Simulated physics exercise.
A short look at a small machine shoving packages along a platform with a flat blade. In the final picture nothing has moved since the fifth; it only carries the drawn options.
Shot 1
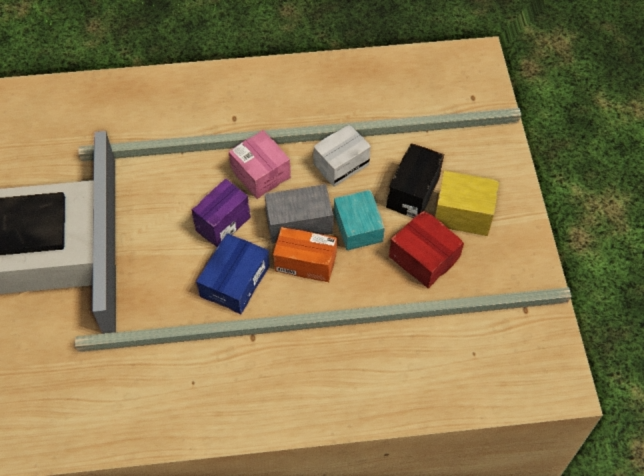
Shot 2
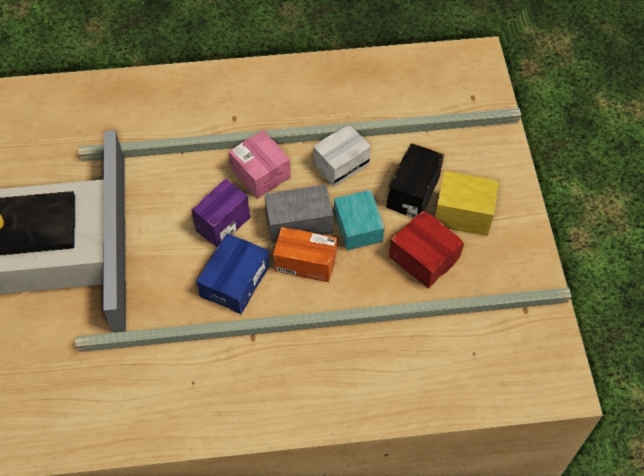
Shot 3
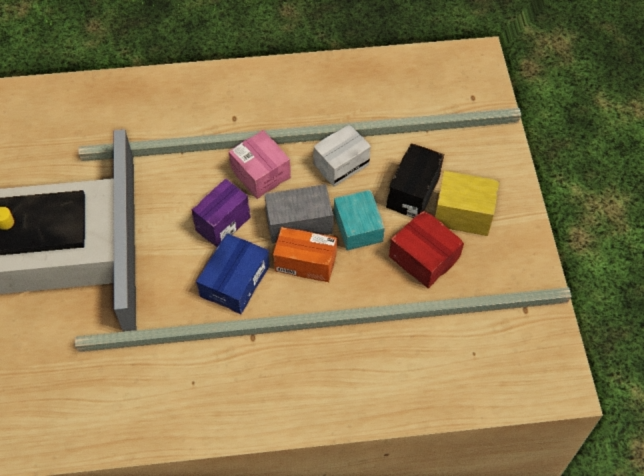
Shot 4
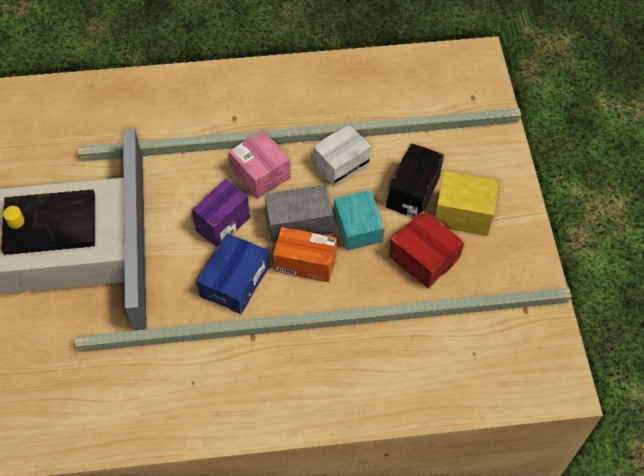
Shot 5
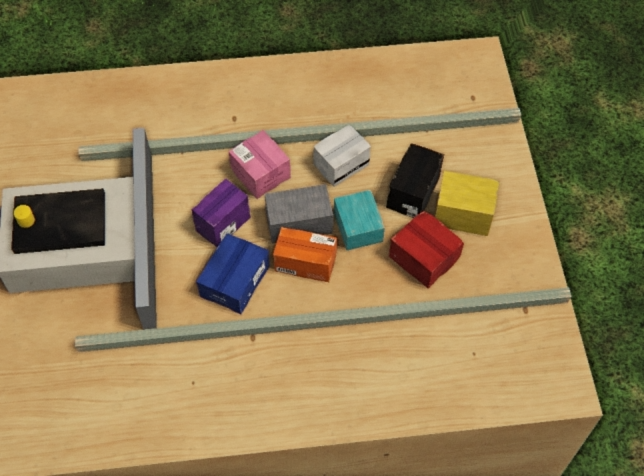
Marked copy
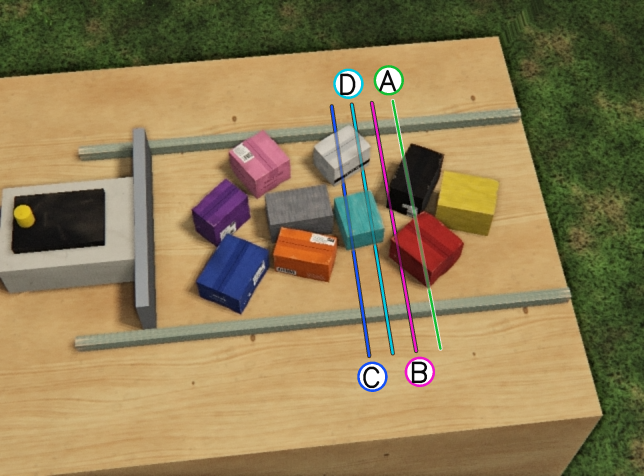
A flat grey blade on a small machine slides slightly right toward colourful, motionless packages.
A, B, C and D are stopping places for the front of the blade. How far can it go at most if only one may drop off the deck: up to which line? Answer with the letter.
Up to line A.
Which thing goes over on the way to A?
The yellow crate goes over.
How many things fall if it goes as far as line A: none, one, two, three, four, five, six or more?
By then, one.
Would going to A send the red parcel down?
No.
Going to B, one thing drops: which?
The yellow crate.
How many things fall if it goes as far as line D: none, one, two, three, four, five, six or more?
In all, none.
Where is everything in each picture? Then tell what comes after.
Yellow crate (466, 203); pink parcel (260, 164); red parcel (426, 249), in the first picture.
Robot (35, 222); black parcel (415, 181), in the second picture.
Robot (45, 221); grey crate (299, 213), in the third picture.
Robot (56, 220); white box (342, 155), in the fourth picture.
Robot (66, 219); turquoise crate (359, 220); yellow crate (466, 203); pink parcel (260, 164), in the fifth picture.
On the marked copy, A at (415, 215); B at (392, 217); C at (349, 221); D at (371, 219).
Following A. Soon after the start, robot (167, 210); pink parcel (274, 162); blue parcel (277, 265).
Later, robot (268, 200); yellow crate (510, 201); black parcel (463, 165).
In the end, robot (342, 194); yellow crate over the edge; black parcel (531, 156); one fallen.
As for the rest, B is within the limit but short; C is within the limit but short; D is within the limit but short.
